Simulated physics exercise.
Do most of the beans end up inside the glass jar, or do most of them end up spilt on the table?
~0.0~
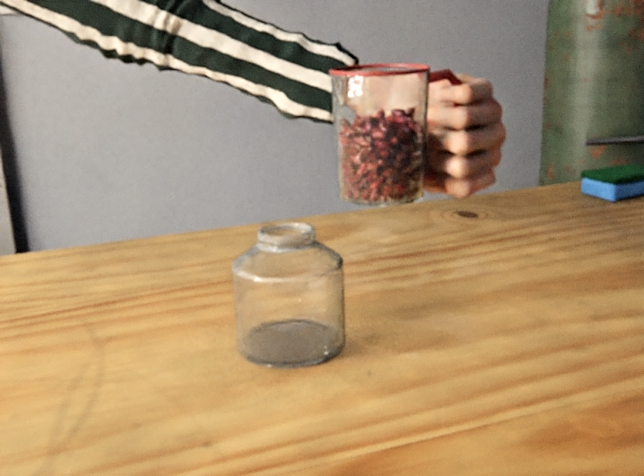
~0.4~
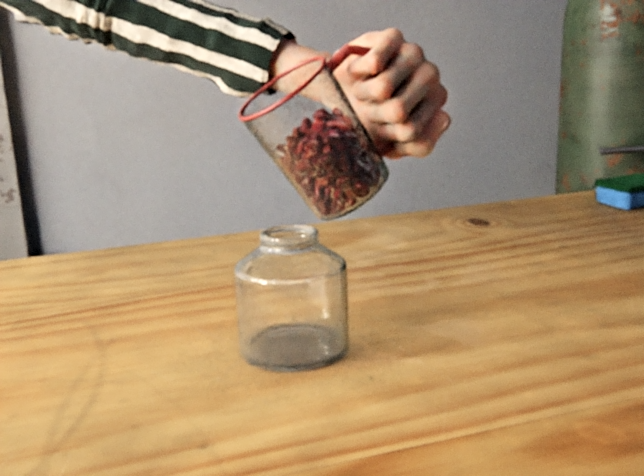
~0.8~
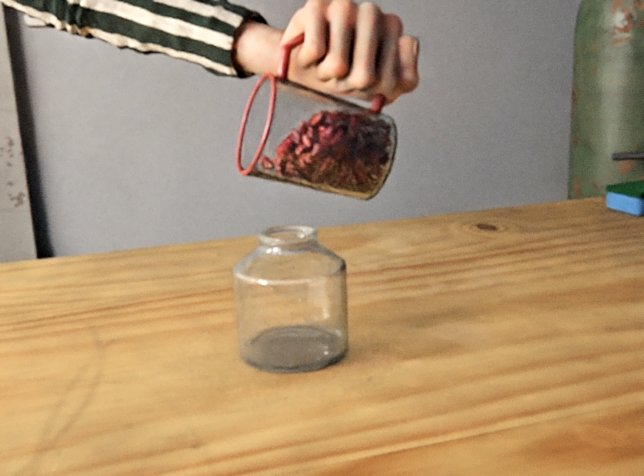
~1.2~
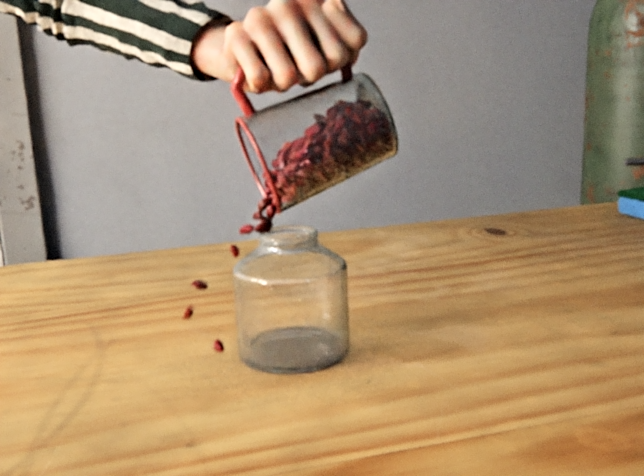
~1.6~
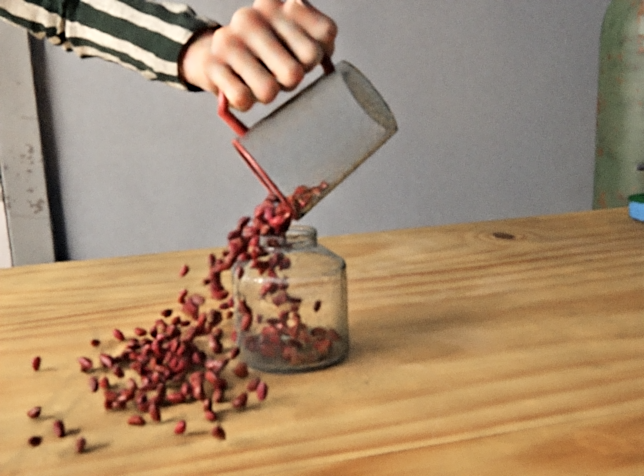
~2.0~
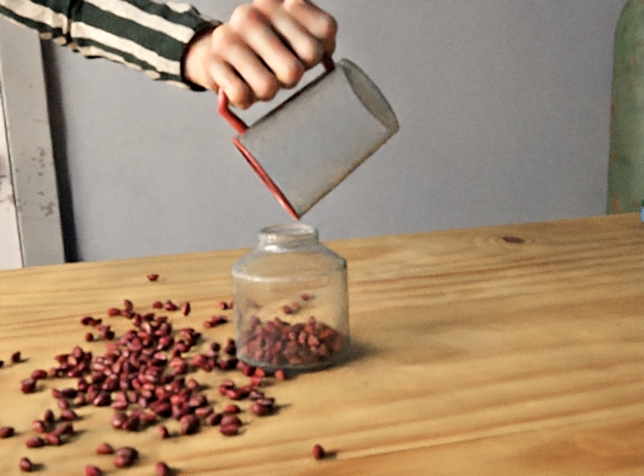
Most of the beans end up spilt on the table, while a smaller share lies in the jar and the cup looks empty.
